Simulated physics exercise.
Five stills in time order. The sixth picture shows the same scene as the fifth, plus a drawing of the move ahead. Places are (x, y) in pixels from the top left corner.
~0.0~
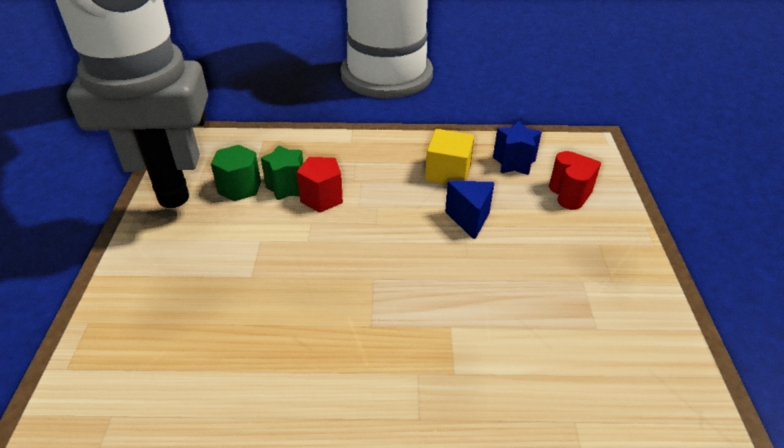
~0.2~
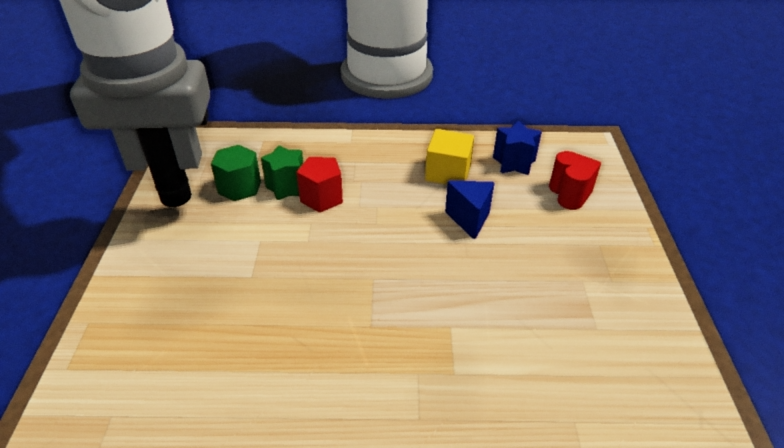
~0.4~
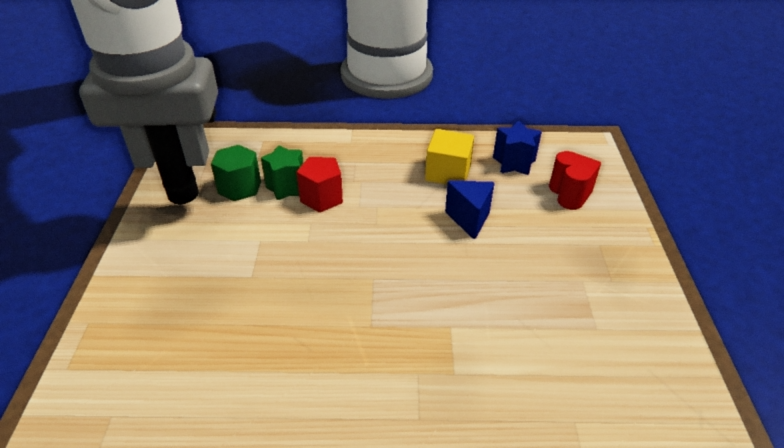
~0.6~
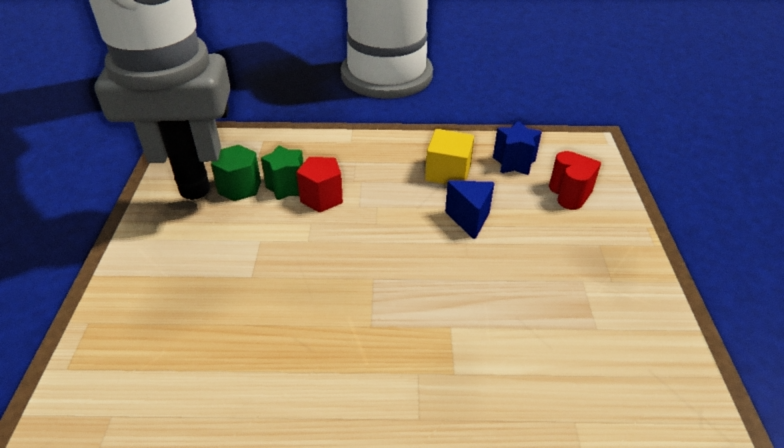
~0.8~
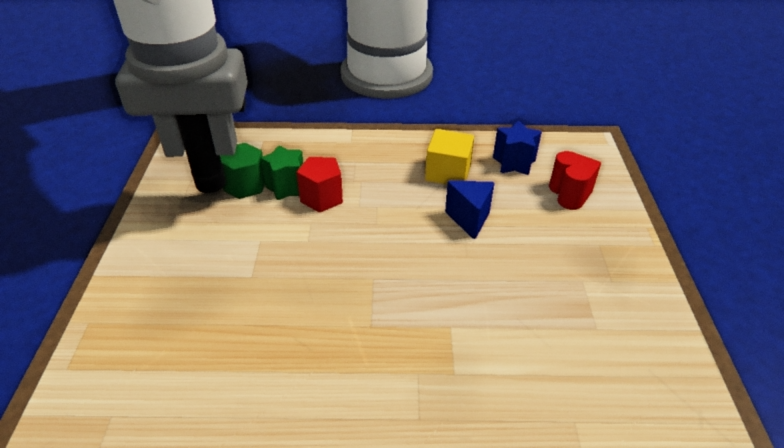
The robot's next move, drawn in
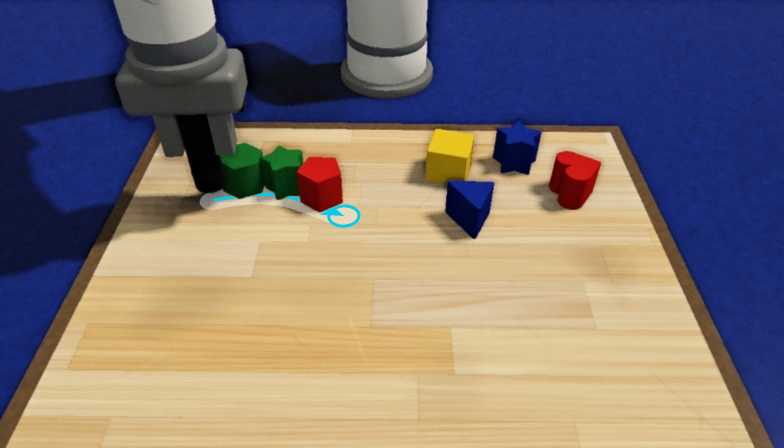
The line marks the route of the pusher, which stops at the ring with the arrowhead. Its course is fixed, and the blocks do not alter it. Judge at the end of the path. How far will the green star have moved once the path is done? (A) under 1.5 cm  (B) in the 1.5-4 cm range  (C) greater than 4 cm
Option B.
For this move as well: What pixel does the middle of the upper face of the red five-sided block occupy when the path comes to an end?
The middle of the upper face of the red five-sided block will lie at about (367, 169) in the picture.
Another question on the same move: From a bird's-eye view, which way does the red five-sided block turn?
Top view: Counterclockwise.
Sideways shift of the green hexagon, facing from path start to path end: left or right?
Answer: Left.
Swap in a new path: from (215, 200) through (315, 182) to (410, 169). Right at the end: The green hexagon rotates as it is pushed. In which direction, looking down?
It spins anti-clockwise.
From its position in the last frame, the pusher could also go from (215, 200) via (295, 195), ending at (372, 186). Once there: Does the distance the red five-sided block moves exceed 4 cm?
Yes - that is the case.
Drawn move, from (215, 200) by way of (261, 194) and (304, 202) to (344, 216).
What follows on the original path. One third of the way, pusher (260, 179); green hexagon (260, 143), turned 30° anticlockwise; green star (295, 150), turned 50° clockwise.
Two thirds of the way, pusher (303, 187); green hexagon (260, 143), turned 30° anticlockwise; green star (301, 150), turned 30° clockwise; red five-sided block (336, 169), turned 15° anticlockwise.
At the end, pusher (343, 201); green hexagon (260, 143), turned 30° anticlockwise; green star (301, 150), turned 30° clockwise; red five-sided block (367, 169), turned 75° anticlockwise.
